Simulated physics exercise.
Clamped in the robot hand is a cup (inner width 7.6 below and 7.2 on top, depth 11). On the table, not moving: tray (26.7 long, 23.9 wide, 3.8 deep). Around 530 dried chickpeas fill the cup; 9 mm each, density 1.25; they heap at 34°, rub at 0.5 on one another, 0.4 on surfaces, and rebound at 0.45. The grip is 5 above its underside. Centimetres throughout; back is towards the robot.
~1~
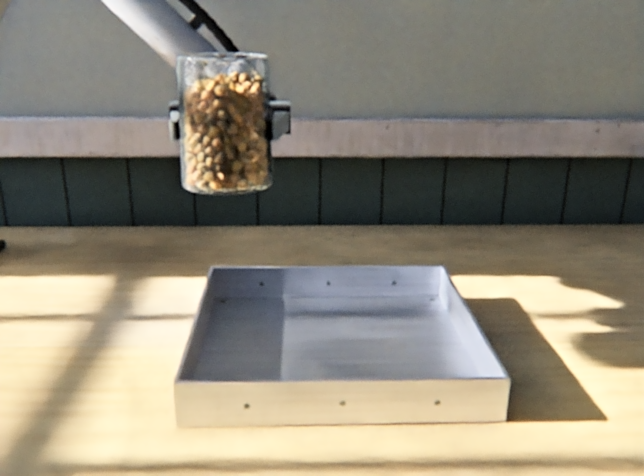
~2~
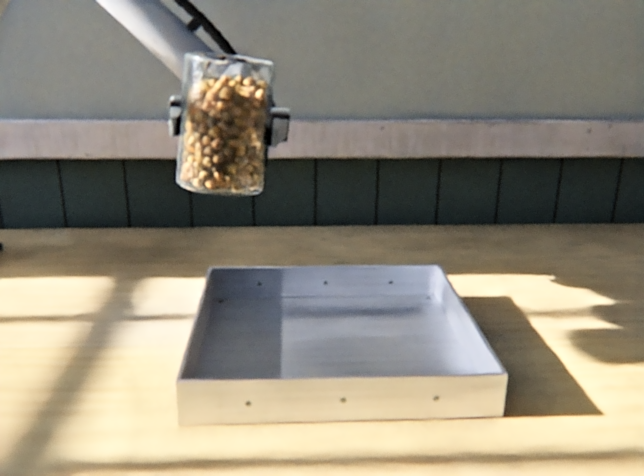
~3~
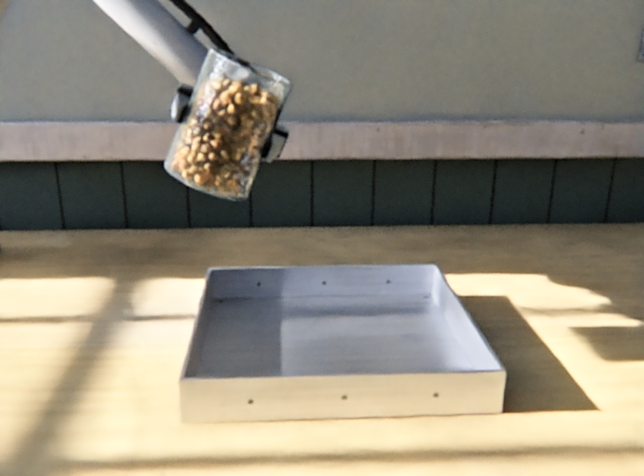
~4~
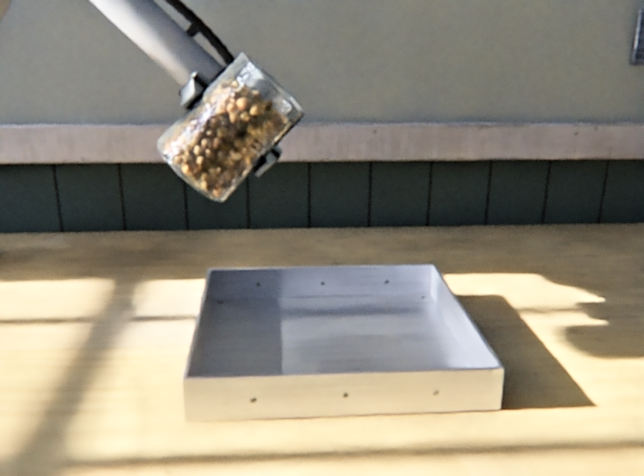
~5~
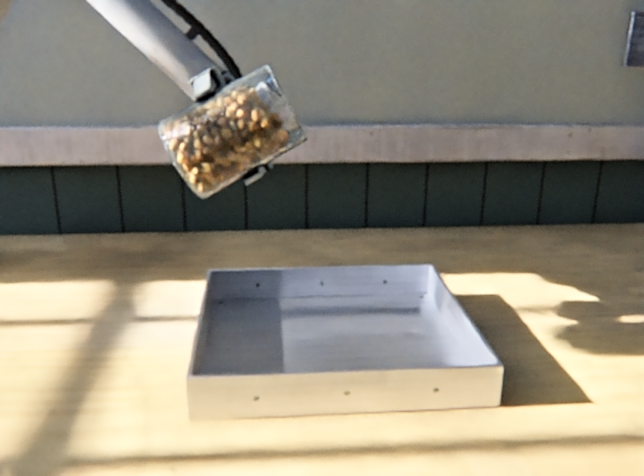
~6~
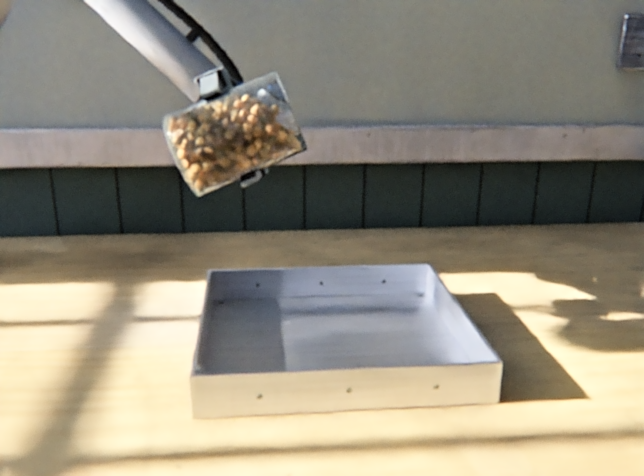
On a sunlit wooden table sits an empty, shallow gray tray, while above it a robot arm holds a clear cup full of dried chickpeas and steadily tilts it to the right, well past halfway onto its side.
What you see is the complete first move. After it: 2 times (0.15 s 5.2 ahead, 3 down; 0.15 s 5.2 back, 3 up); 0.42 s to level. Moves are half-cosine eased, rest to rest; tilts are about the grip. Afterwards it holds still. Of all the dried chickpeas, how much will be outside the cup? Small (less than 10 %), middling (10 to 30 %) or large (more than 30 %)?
Share outside the cup: Middling (10 to 30 %).
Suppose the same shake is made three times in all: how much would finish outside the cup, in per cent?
It would be near 20 per cent.
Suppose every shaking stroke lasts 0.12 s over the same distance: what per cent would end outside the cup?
In that case some 25 per cent.
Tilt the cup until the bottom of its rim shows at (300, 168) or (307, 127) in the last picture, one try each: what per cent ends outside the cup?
About 50 and 5 per cent.
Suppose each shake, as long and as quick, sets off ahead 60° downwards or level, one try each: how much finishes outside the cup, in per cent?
About 0 and 30 per cent.
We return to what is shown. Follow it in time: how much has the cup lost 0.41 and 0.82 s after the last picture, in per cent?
About 5, 15.
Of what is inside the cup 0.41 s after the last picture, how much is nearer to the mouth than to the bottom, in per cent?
Roughly 35 per cent.
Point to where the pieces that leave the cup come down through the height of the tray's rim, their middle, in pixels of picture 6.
Around (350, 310).
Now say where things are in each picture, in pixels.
In the first picture, cup middle at (225, 123), level; upper third of the load around (225, 103), from x 185 to 265, top at y 80; 527 in the cup.
In the second picture, cup middle at (226, 125), tilted 6° forward; upper third of the load around (227, 104), from x 185 to 265, top at y 85.
In the third picture, cup middle at (228, 127), tilted 23° forward; upper third of the load around (230, 108), from x 175 to 275, top at y 85.
In the fourth picture, cup middle at (231, 130), tilted 45° forward; upper third of the load around (232, 114), from x 170 to 280, top at y 85.
In the fifth picture, cup middle at (234, 133), tilted 62° forward; upper third of the load around (230, 117), from x 170 to 280, top at y 90.
In the sixth picture, cup middle at (236, 134), tilted 68° forward; upper third of the load around (229, 119), from x 175 to 295, top at y 100; 527 in the cup.
Then, 0.41 s later, tilted 68° forward, highest piece 23 above the table; 489 in the cup, 27 in the tray, 11 in flight or on a rim.
Then, 0.82 s later, tilted 32° forward, highest piece 26 above the table; 449 in the cup, 77 in the tray, 1 in flight or on a rim.
Then, 1.22 s later, level, highest piece 27 above the table; 449 in the cup, 77 in the tray, 1 on the table or floor.
Then, 2.27 s later, level, highest piece 27 above the table; 449 in the cup, 77 in the tray, 1 on the table or floor.
At rest, 449 in the cup, 77 in the tray, 1 on the table or floor. That is 15 % outside the cup.
